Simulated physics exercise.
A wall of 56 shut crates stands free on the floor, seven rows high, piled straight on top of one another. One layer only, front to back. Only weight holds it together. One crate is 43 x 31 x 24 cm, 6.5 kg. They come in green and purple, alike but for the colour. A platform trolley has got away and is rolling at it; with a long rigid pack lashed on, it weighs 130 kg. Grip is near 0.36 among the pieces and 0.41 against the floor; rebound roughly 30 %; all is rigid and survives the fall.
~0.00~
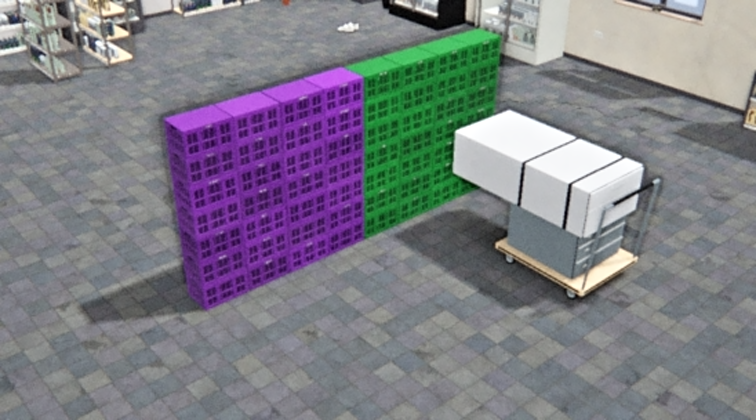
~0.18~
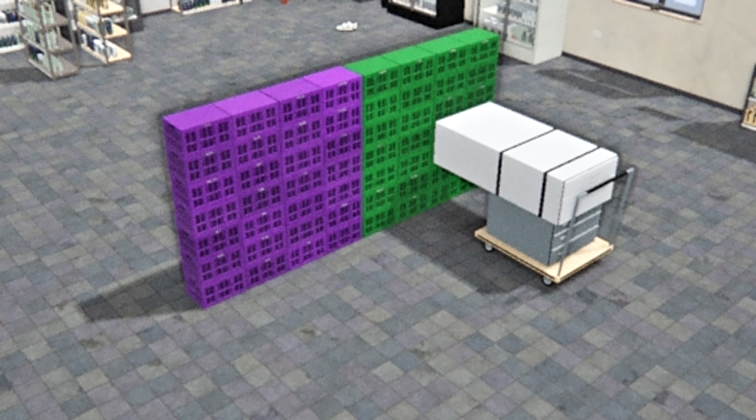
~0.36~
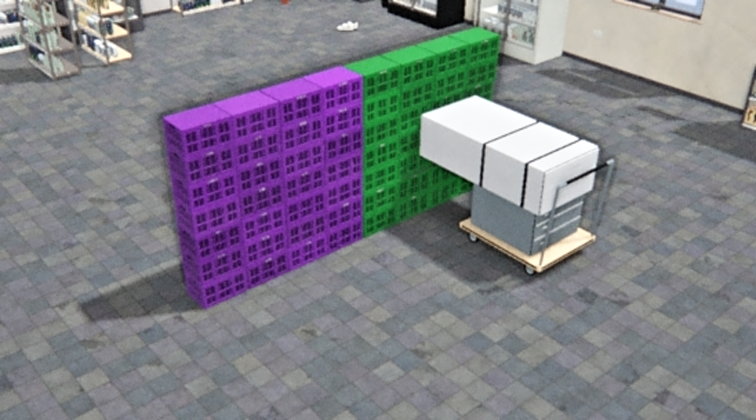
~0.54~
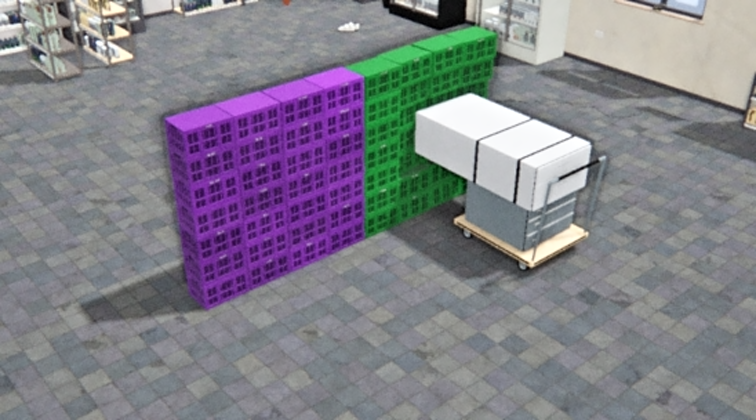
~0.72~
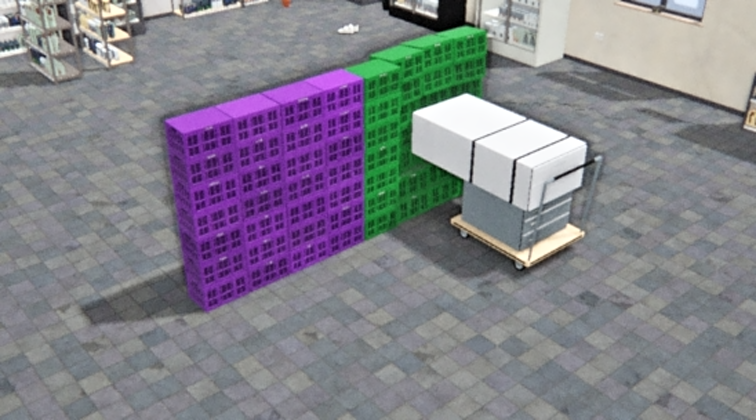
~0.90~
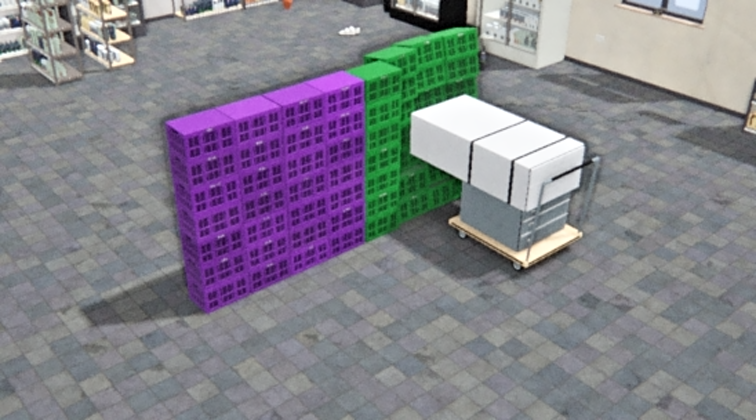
A trolley carrying a long white load rolled left into the green side of a crate wall, pushing some green crates back and tilting them away, while the purple crates beside them hardly moved.
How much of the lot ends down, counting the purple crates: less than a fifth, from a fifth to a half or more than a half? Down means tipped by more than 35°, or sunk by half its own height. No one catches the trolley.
It comes to fewer than one in five.
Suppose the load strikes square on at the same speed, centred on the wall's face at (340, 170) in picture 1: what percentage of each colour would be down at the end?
Then purple 50, green 20 per cent.
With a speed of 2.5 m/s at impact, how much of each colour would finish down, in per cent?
Then purple 0, green 50 per cent.
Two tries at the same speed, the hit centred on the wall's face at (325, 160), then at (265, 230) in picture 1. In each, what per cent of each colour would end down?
Purple 50 then 60, green 0 then 0 per cent.
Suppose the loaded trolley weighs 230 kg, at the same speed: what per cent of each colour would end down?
Then purple 0, green 70 per cent.
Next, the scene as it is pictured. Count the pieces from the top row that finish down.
3 of them.
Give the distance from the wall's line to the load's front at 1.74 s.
Some 30 cm beyond.
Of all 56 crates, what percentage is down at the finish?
Roughly 35 per cent of them.
After 1.32 s, load 28 cm past the wall's line, still rolling; none of the 28 purple crates down (12 of 56 in all colours); top purple crate unmoved; top green crate 42° from how it stood, 25 cm lower.
After 1.74 s, load 30 cm past the wall's line, stopped; none of the 28 purple crates down (19 of 56 in all colours); top purple crate unmoved; top green crate on its side.
In the end (3.4 s), load 30 cm past the wall's line, stopped; none of the 28 purple crates down (19 of 56 in all colours); top purple crate unmoved; top green crate on its side. That is 0 per cent. From the last view, middles, top purple crate near (201, 135), top green crate near (353, 114).
